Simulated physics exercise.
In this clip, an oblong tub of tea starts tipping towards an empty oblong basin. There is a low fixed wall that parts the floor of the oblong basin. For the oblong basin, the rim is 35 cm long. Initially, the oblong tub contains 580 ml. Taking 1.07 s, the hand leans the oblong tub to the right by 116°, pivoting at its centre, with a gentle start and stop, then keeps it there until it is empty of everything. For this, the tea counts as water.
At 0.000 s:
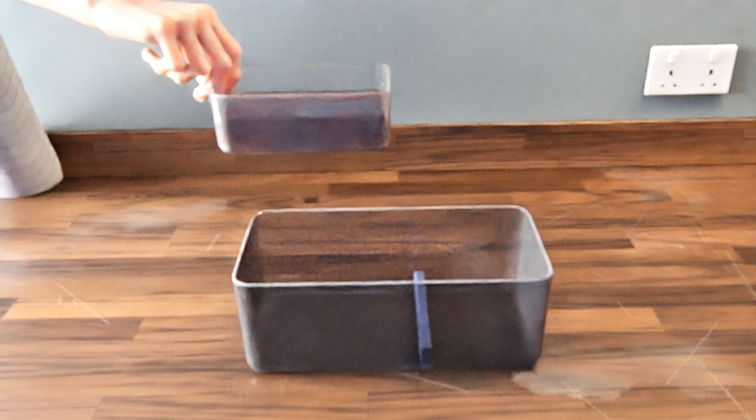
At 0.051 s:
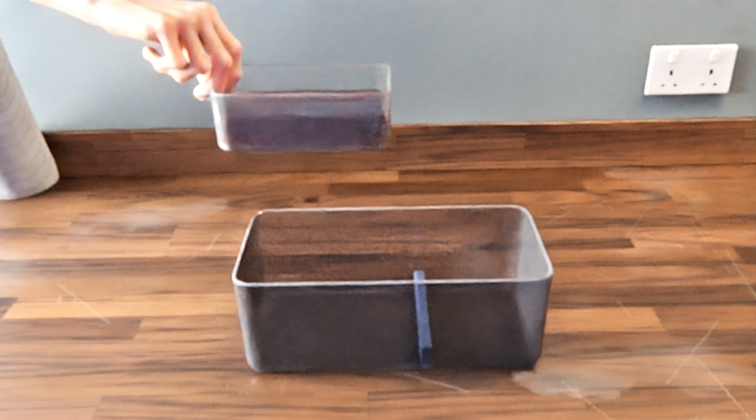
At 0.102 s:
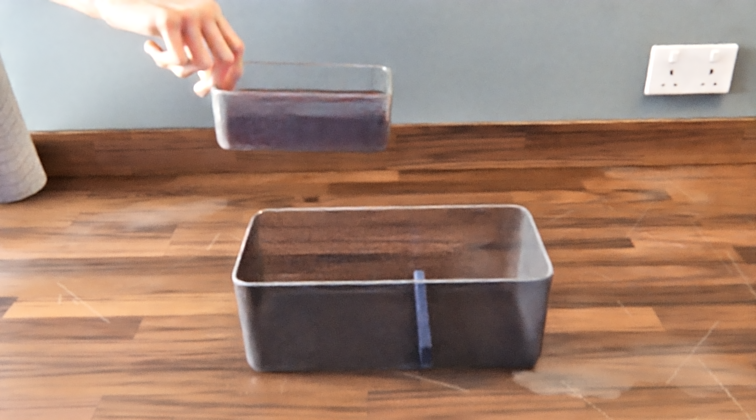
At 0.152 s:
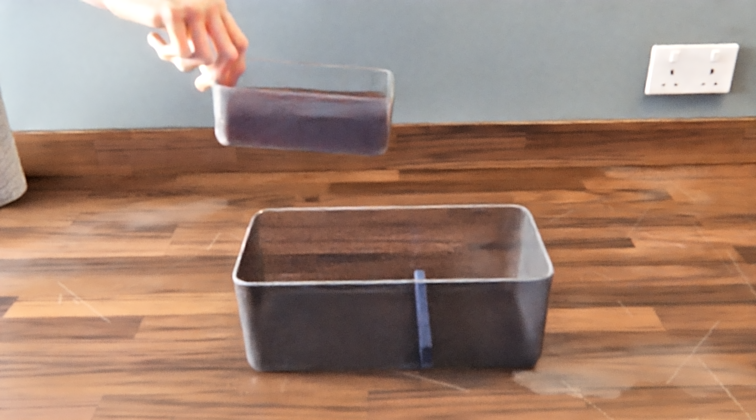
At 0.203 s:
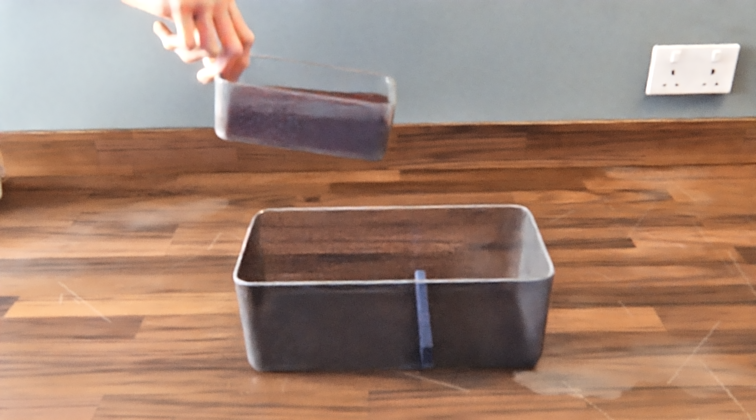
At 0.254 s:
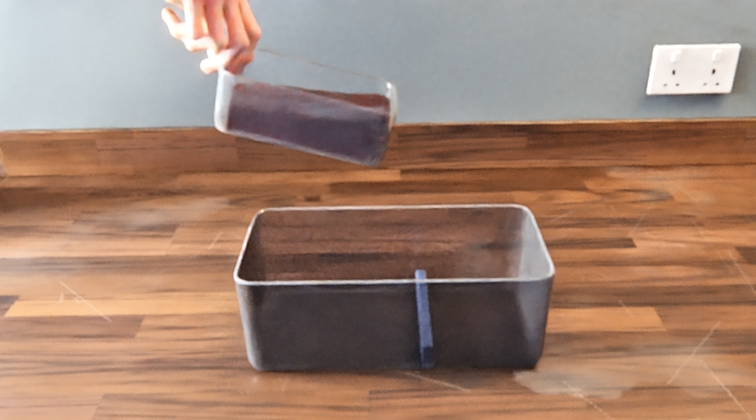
On a wooden worktop, a hand tilting a clear oblong tub of dark liquid gently to the right above an empty basin.
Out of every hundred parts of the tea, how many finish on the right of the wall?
About 61 in every hundred.
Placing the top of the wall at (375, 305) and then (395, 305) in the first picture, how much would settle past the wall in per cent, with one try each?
It comes to 75 per cent, and then 70 per cent.
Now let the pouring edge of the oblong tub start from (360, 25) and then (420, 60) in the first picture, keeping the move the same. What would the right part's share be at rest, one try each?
Try 1: Approx. 50 %; try 2: Approx. 65 %.
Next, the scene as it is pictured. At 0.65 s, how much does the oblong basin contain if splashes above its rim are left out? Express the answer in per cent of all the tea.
I reckon close to 28 percent of it.
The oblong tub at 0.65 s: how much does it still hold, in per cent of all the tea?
Some 24 % of it is still there.
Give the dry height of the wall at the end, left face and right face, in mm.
On the left it's about 22 mm; on the right, about 12 mm.
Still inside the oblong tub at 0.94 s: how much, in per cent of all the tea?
Close to 4 percent of the total.
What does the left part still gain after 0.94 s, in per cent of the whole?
I'd say near 10 percent.
By 0.65 s the tilt is 77° and 23 per cent is still to pour, 1 is left of the wall and 27 right of it.
By 0.94 s the tilt is 112° and 4 per cent is still to pour, 27 is left of the wall and 61 right of it.
By 1.24 s the tilt is 116° and 0 per cent is still to pour, 38 is left of the wall and 61 right of it.
By 1.57 s the tilt is 116° and 0 per cent is still to pour, 38 is left of the wall and 61 right of it.
At rest 38 per cent lies left of the wall, 61 right of it and 2 outside.
